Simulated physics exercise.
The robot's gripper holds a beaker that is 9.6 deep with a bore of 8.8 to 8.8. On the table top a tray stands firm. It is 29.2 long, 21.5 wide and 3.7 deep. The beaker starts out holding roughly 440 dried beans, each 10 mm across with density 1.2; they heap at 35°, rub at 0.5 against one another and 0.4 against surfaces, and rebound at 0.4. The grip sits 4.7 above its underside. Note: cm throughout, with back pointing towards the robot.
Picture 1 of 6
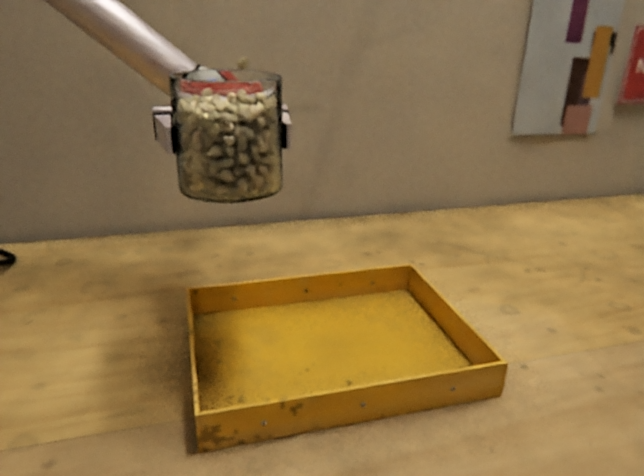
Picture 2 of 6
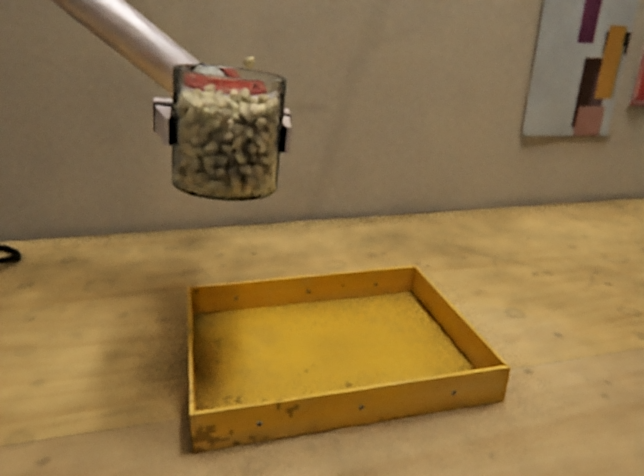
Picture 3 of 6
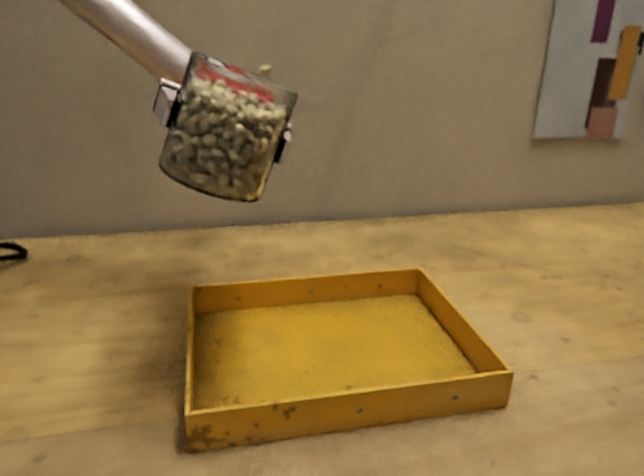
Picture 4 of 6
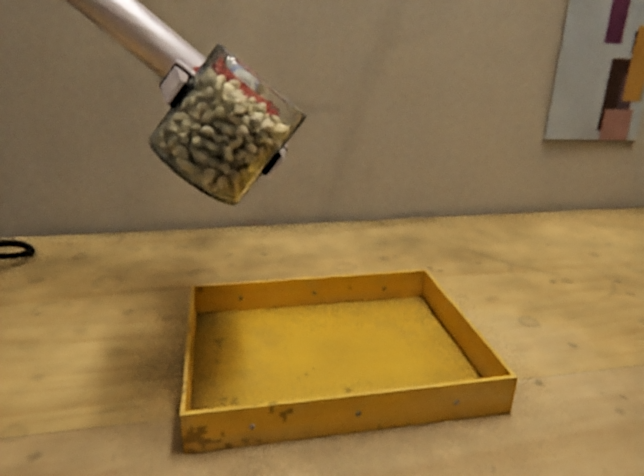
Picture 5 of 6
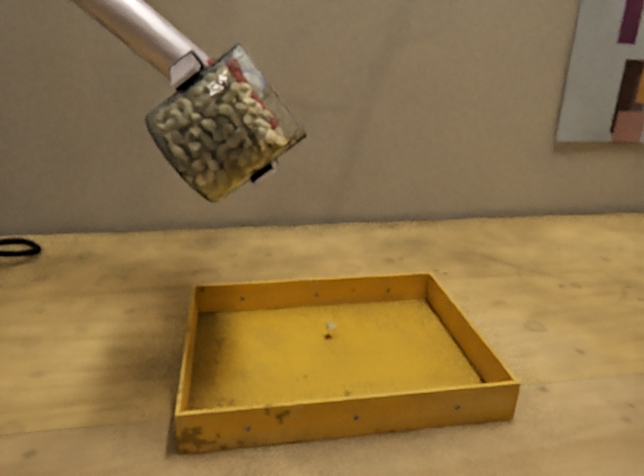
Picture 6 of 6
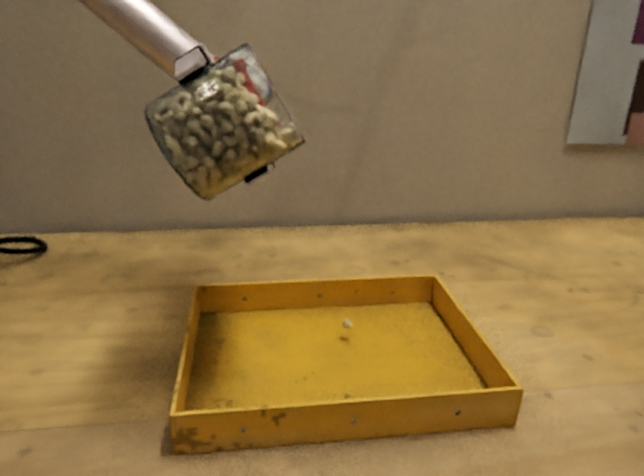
A robot arm tilted a clear beaker full of pale dried beans steeply to the right above a yellow tray on a wooden table, and a single bean dropped into the tray.
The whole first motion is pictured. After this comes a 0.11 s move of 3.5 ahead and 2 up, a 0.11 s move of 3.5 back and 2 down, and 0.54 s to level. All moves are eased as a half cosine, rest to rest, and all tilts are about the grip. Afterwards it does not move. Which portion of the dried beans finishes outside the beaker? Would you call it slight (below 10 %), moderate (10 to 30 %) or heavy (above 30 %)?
I would call it moderate.
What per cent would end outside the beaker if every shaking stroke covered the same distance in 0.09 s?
In that case some 40 per cent.
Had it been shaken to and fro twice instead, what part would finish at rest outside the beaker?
It would then be around 35 per cent.
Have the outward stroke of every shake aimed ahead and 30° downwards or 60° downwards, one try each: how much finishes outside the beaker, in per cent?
5 and 0 %.
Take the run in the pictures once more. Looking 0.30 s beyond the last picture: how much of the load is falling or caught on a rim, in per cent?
21 %.
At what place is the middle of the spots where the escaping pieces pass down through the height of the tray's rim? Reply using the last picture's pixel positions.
Their middle lies around (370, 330).
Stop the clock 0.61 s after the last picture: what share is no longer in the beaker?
Roughly 20 percent by that moment.
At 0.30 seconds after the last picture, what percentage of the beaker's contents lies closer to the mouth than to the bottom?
Roughly 45 per cent.
Then, 0.30 s later, tilted 56° forward, highest piece 27 above the table; 350 in the beaker, 1 in the tray, 92 in flight or on a rim.
Then, 0.61 s later, tilted 11° forward, highest piece 29 above the table; 347 in the beaker, 92 in the tray, 1 on the table or floor, 3 in flight or on a rim.
Then, 0.96 s later, level, highest piece 29 above the table; 347 in the beaker, 93 in the tray, 3 on the table or floor.
Then, 2.01 s later, level, highest piece 29 above the table; 347 in the beaker, 93 in the tray, 3 on the table or floor.
At rest, 347 in the beaker, 93 in the tray, 3 on the table or floor. That is 22 % outside the beaker.
